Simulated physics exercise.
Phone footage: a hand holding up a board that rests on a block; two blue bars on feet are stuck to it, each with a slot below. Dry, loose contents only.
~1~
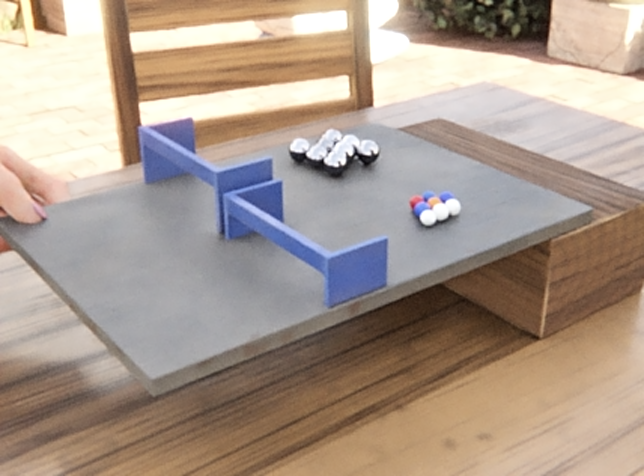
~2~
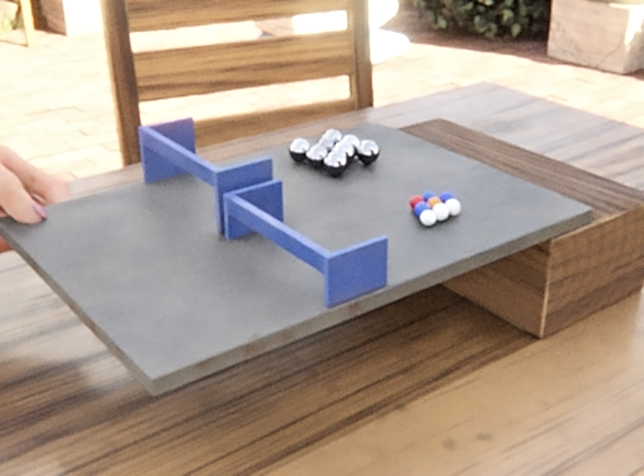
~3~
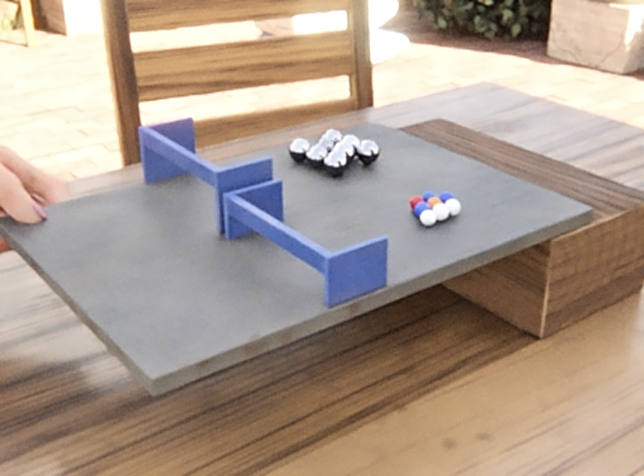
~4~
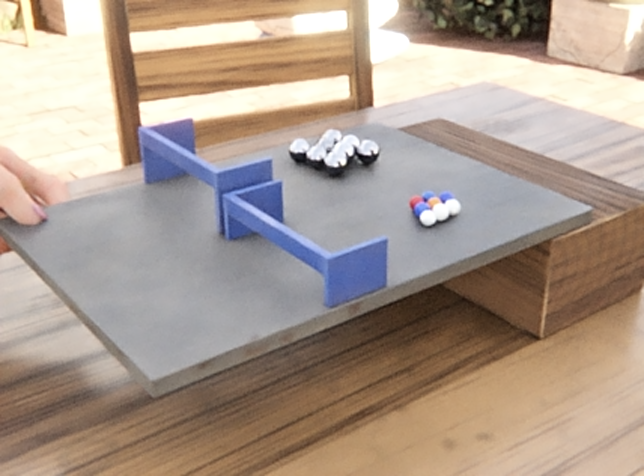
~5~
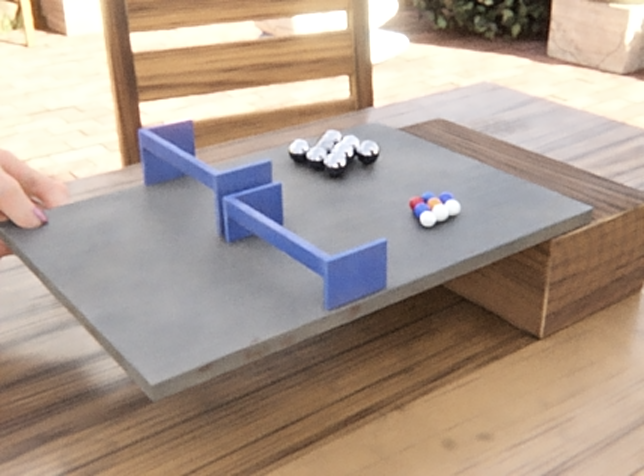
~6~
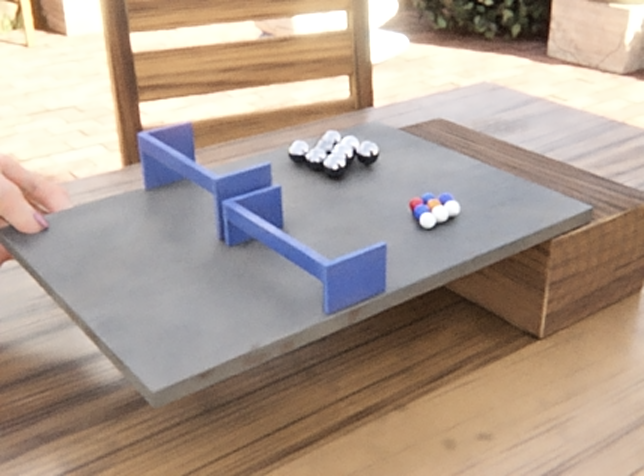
At the start, a hand holds the left end of a gray board whose other side rests on a wooden block, with two blue barriers, shiny balls and small colored beads on top. Then the held end lowers very slightly, while the balls and beads stay in place.
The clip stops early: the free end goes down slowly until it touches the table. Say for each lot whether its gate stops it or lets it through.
Result: Nearer handful: Clear, farther handful: Clear.
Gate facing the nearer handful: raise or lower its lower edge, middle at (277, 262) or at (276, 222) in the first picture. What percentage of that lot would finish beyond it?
Roughly 0 percent first and 100 percent second.
Then, 0.34 s later than the last frame, board sloping at 9°; nearer handful on its way down; farther handful on its way down.
Then, 0.69 s later than the last frame, board sloping at 15°; nearer handful roughly a quarter past its gate; farther handful roughly a third past its gate.
Then, 1.12 s later than the last frame, board resting at 16°; nearer handful every one past its gate; farther handful every one past its gate.
When it is over, board resting at 16°; nearer handful every one past its gate; farther handful every one past its gate.
